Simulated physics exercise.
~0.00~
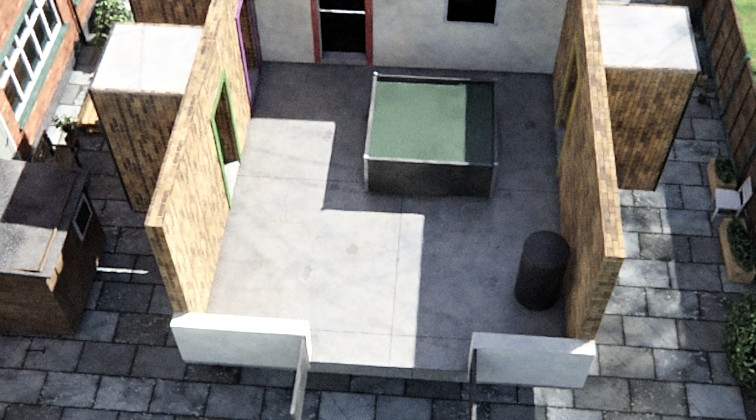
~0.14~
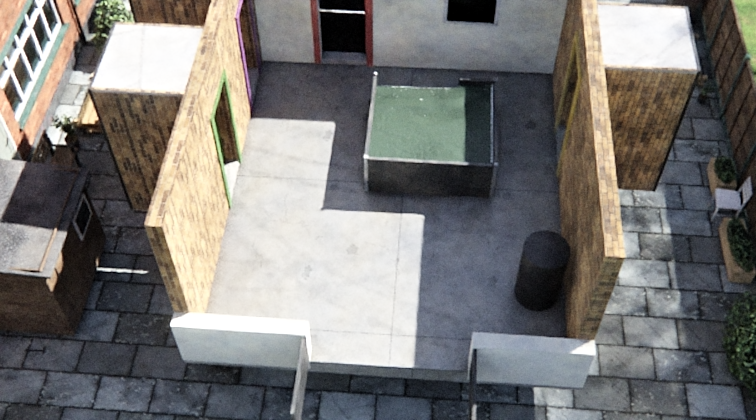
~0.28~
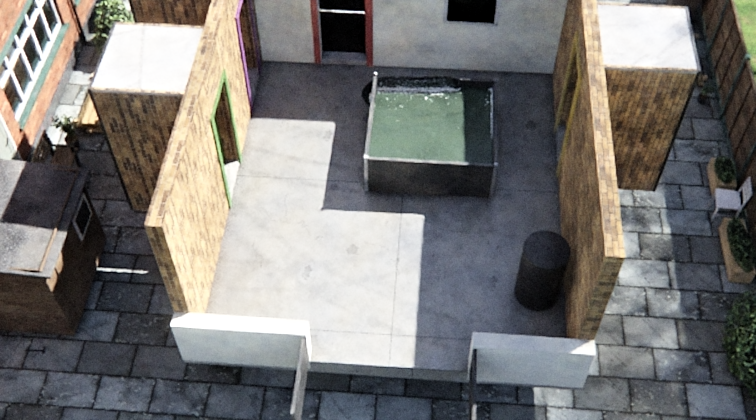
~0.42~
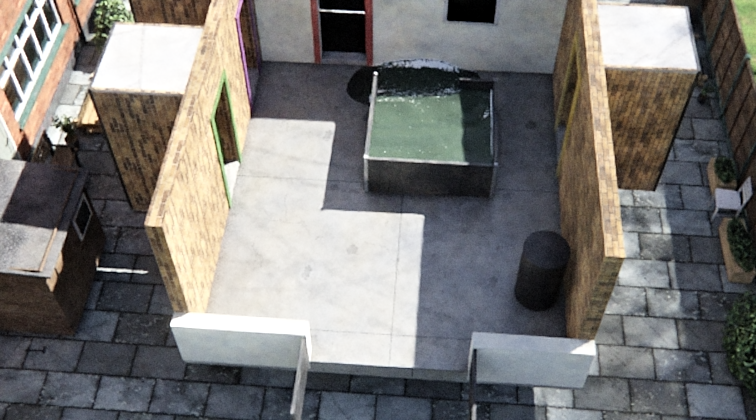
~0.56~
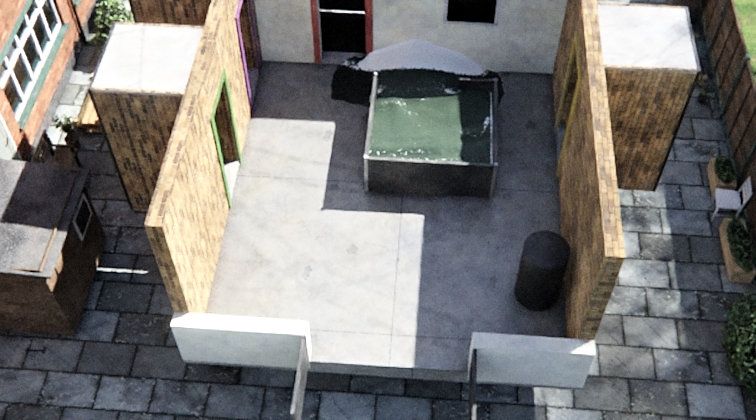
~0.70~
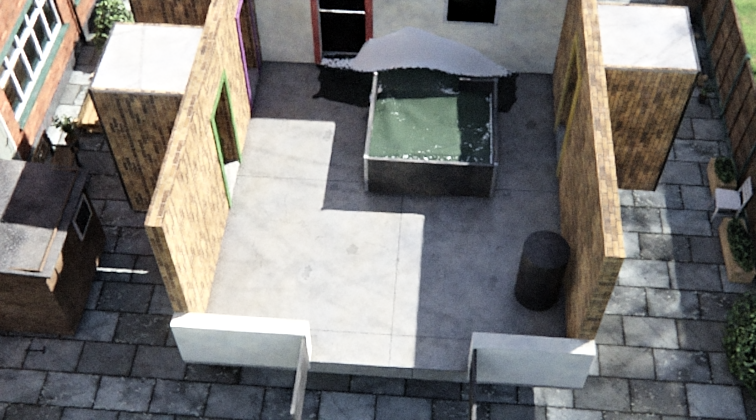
A rectangular tank of green water stands towards the back of a grey-floored yard between brick walls, seen from high above by a still camera. A dark cylinder stands at the lower right, low white walls flank the near opening, and a red-framed doorway is behind. Water pours from the tank's far side, rising in a pale hump and spreading darkly left and right behind it.
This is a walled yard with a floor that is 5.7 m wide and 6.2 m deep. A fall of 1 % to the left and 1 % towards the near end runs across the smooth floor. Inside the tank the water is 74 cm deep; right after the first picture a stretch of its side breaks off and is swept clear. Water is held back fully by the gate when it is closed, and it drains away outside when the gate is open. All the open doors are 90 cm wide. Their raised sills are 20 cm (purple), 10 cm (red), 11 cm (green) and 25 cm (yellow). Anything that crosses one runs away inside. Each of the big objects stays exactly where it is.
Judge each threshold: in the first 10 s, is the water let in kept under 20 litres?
At the purple door it looks set to land over the limit; at the red door it looks set to land over the limit; at the green door it looks set to land under the limit; at the yellow door it looks set to land under the limit.
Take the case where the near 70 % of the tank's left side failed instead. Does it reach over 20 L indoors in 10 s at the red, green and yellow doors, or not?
Red door doesn't reach it, green door surpasses it, yellow door doesn't reach it.
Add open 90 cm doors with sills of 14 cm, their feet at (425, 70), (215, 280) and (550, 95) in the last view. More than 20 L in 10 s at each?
In that order: Beyond it, short of it, beyond it.
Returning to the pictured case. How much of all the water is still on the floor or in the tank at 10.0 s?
About 70 percent of the water remains.
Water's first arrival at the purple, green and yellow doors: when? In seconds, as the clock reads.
Arrival times: Purple 1.4 seconds, green 2.2 seconds, yellow 1.6 seconds.
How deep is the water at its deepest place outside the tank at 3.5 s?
Depth max: Approx. 28 cm.
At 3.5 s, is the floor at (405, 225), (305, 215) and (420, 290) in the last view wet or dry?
Untouched, soaked, untouched.
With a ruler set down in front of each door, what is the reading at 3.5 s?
Centimetres: Purple 27 / red 14 / green 8 / yellow 12.
After 1.4 s water covers 20 % of the floor and is deepest (56 cm) near (410, 71); purple door 7 cm at the sill, 0 L in, red door 25 cm at the sill, 22 L in, green door not reached, yellow door not reached.
After 2.2 s water covers 30 % of the floor and is deepest (41 cm) near (270, 71); purple door 34 cm at the sill, 40 L in, red door 21 cm at the sill, 77 L in, green door 2 cm at the sill, 0 L in, yellow door 15 cm at the sill, 0 L in.
After 3.5 s water covers 60 % of the floor and is deepest (28 cm) near (257, 91); purple door 27 cm at the sill, 119 L in, red door 14 cm at the sill, 115 L in, green door 8 cm at the sill, 0 L in, yellow door 12 cm at the sill, 0 L in.
After 6.0 s water covers 90 % of the floor and is deepest (16 cm) near (200, 340); purple door 16 cm at the sill, 133 L in, red door 10 cm at the sill, 126 L in, green door 6 cm at the sill, 0 L in, yellow door 7 cm at the sill, 0 L in.
After 10.0 s water covers 95 % of the floor and is deepest (15 cm) near (200, 340); purple door 9 cm at the sill, 134 L in, red door 5 cm at the sill, 127 L in, green door 5 cm at the sill, 0 L in, yellow door 4 cm at the sill, 0 L in.
